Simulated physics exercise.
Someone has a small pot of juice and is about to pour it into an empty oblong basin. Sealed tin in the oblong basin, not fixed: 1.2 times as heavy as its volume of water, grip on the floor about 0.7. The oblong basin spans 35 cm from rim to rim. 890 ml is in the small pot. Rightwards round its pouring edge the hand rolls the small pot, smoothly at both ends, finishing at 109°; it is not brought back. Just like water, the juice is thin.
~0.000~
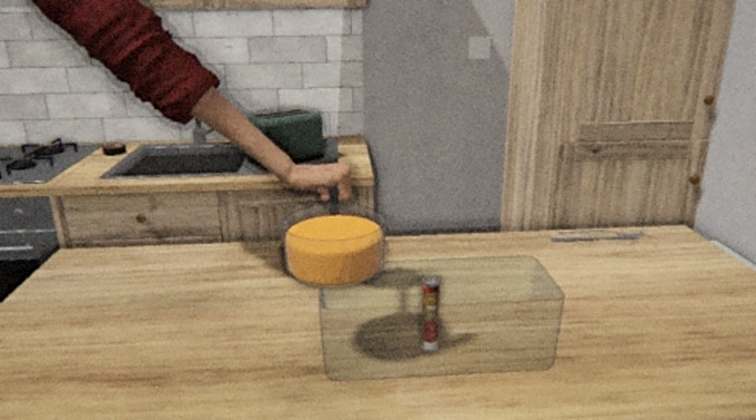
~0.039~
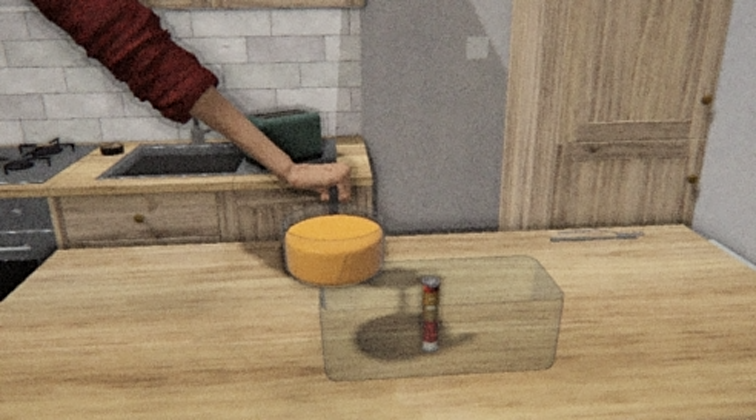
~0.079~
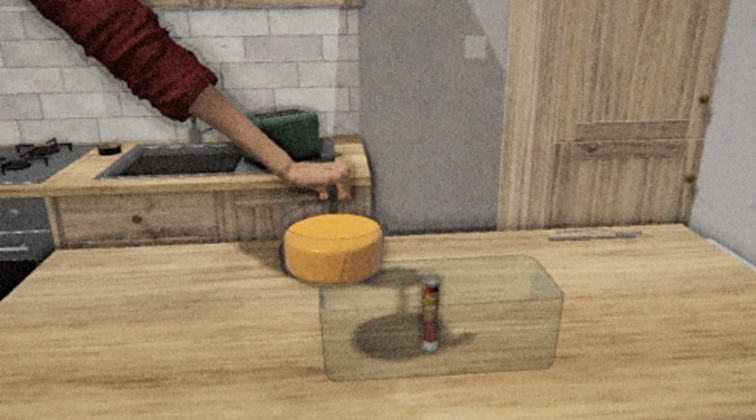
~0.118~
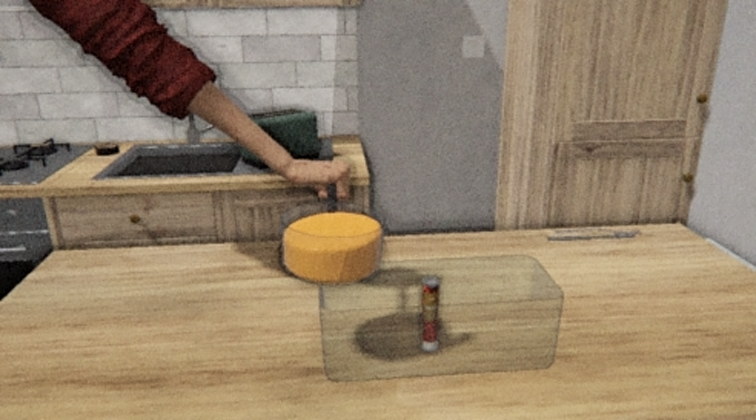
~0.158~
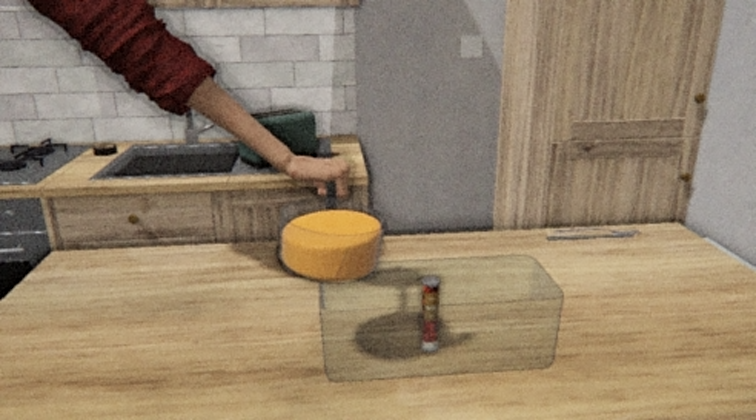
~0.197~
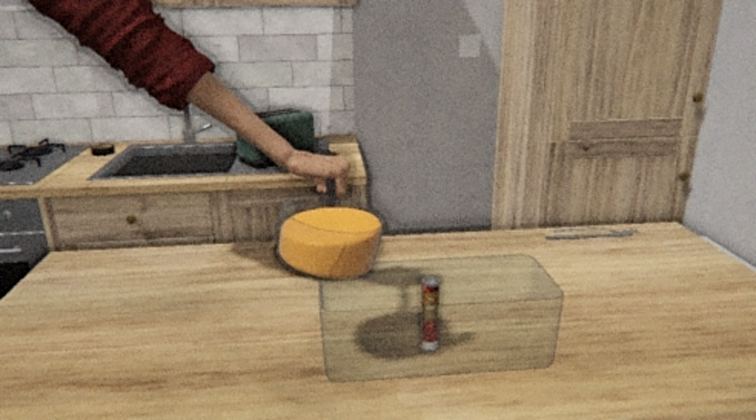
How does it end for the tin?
The tin stays on its feet.
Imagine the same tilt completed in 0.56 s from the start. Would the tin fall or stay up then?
The tin stays balanced.
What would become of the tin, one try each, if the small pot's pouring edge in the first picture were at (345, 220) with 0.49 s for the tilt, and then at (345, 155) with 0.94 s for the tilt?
First it tips over; then it tips over.
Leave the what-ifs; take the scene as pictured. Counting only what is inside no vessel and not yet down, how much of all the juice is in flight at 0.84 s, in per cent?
Around 16 percent of the liquid.
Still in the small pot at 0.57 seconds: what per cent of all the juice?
Some 62 % of it is still there.
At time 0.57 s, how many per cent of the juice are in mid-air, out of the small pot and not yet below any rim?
About 32 per cent.
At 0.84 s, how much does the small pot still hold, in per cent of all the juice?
Around 8 in a hundred is still there.
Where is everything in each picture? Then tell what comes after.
It leans 0°; its right rim is at (385, 220); the juice meets the walls at (285, 233) and (383, 229); the oblong basin's rim runs from (320, 287) to (550, 277); the tin's top is at (431, 284), in the first frame.
It leans 0°; its right rim is at (384, 220); the juice meets the walls at (285, 233) and (382, 229), in the second frame.
It leans 2°; its right rim is at (384, 220); the juice meets the walls at (285, 233) and (381, 227), in the third frame.
It leans 4°; its right rim is at (384, 221); the juice meets the walls at (284, 232) and (381, 226), in the fourth frame.
It leans 7°; its right rim is at (384, 221); the juice meets the walls at (283, 229) and (381, 224), in the fifth frame.
It leans 11°; its right rim is at (384, 221); the juice meets the walls at (281, 226) and (381, 222), in the sixth frame.
By 0.57 s the tilt is 72° and 62 per cent is still to pour; the tin stands where it began.
By 0.84 s the tilt is 106° and 8 per cent is still to pour; the tin stands where it began.
By 1.13 s the tilt is 109° and 0 per cent is still to pour; the tin stands where it began.
By 1.44 s the tilt is 109° and 0 per cent is still to pour; the tin stands where it began.
At rest the tin stands where it began.
